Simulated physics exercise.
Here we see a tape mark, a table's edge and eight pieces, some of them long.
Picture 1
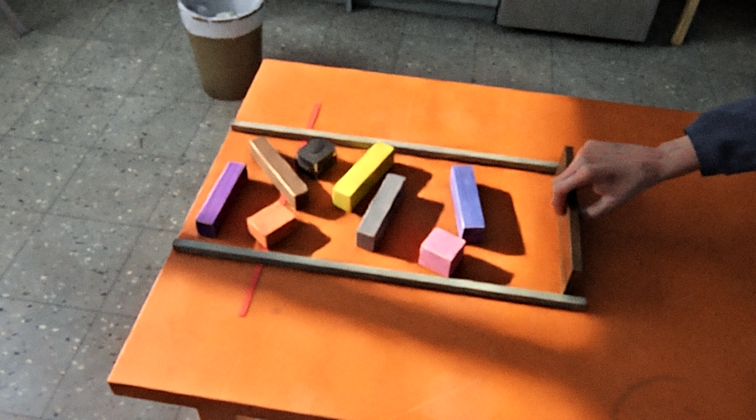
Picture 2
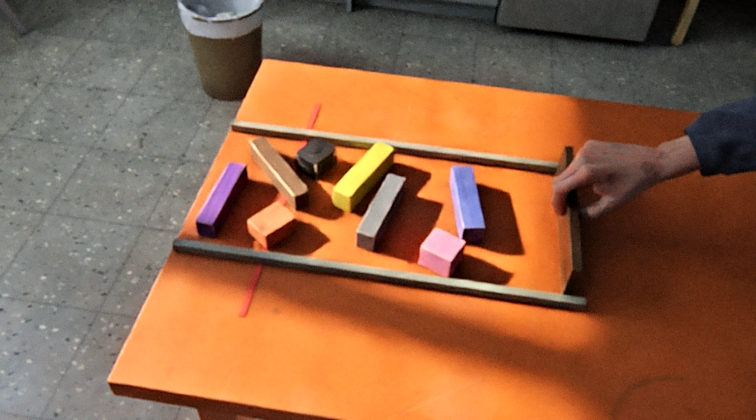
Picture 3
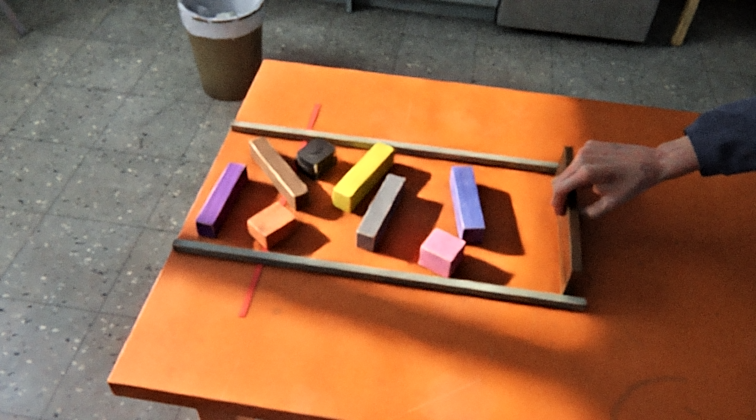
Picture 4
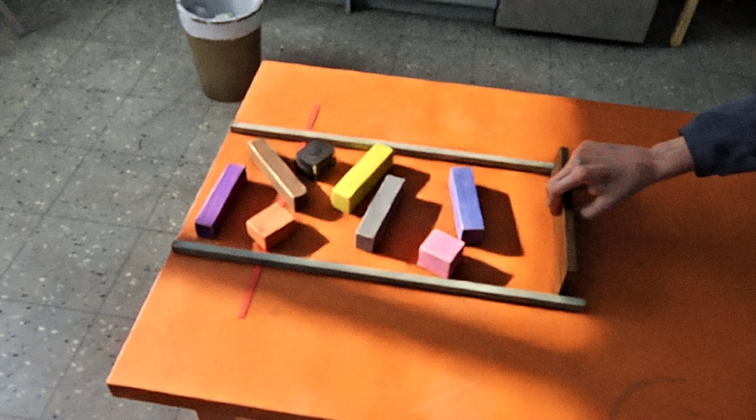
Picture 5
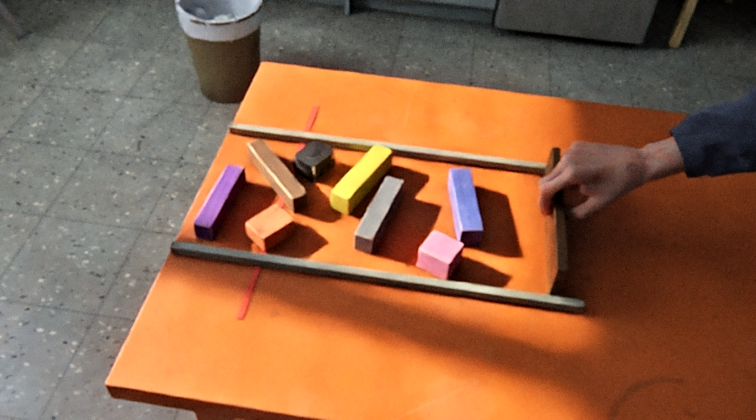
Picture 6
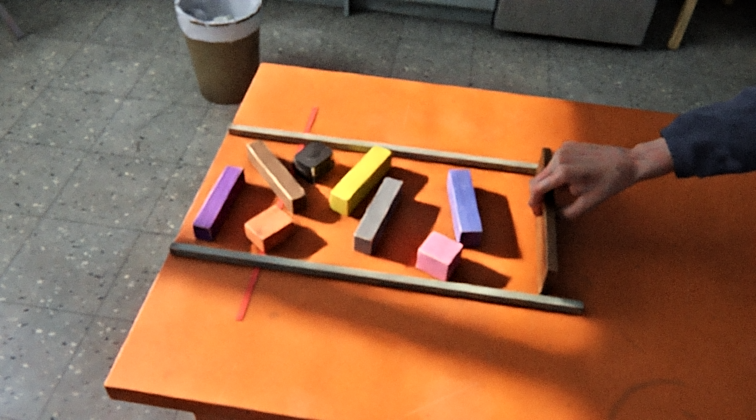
At the start, a hand holds an upright board at the right end of two rails on an orange table, with eight scattered coloured pieces lying between them. The hand then slides the board a short way left toward the pieces, which stay practically still.
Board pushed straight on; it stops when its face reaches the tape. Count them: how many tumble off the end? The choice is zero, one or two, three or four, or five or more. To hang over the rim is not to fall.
The count that comes down will most likely be a single one or two.
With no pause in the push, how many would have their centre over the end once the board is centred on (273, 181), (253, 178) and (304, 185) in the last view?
Counts per position: 2 / 4 / 0.
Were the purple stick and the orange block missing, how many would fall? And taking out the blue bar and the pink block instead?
Result, first then second: 0, 0.
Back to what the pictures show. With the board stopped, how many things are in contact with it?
2.
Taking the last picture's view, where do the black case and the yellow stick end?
Going in order, first (244, 143) and next (254, 157).
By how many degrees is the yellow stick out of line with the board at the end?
Around 35 degrees.
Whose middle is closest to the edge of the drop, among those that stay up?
It's the brown stick.
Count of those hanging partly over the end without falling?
Answer: 1.
A little later, none off yet; purple stick at rest near (220, 202); brown stick at rest near (276, 175); orange block at rest near (270, 229).
Next, none off yet; purple stick moving near (213, 202); brown stick shifted a little near (242, 177); orange block shifted about its own width near (239, 229).
When it is over, the number that fall off is one or two; down, purple stick.
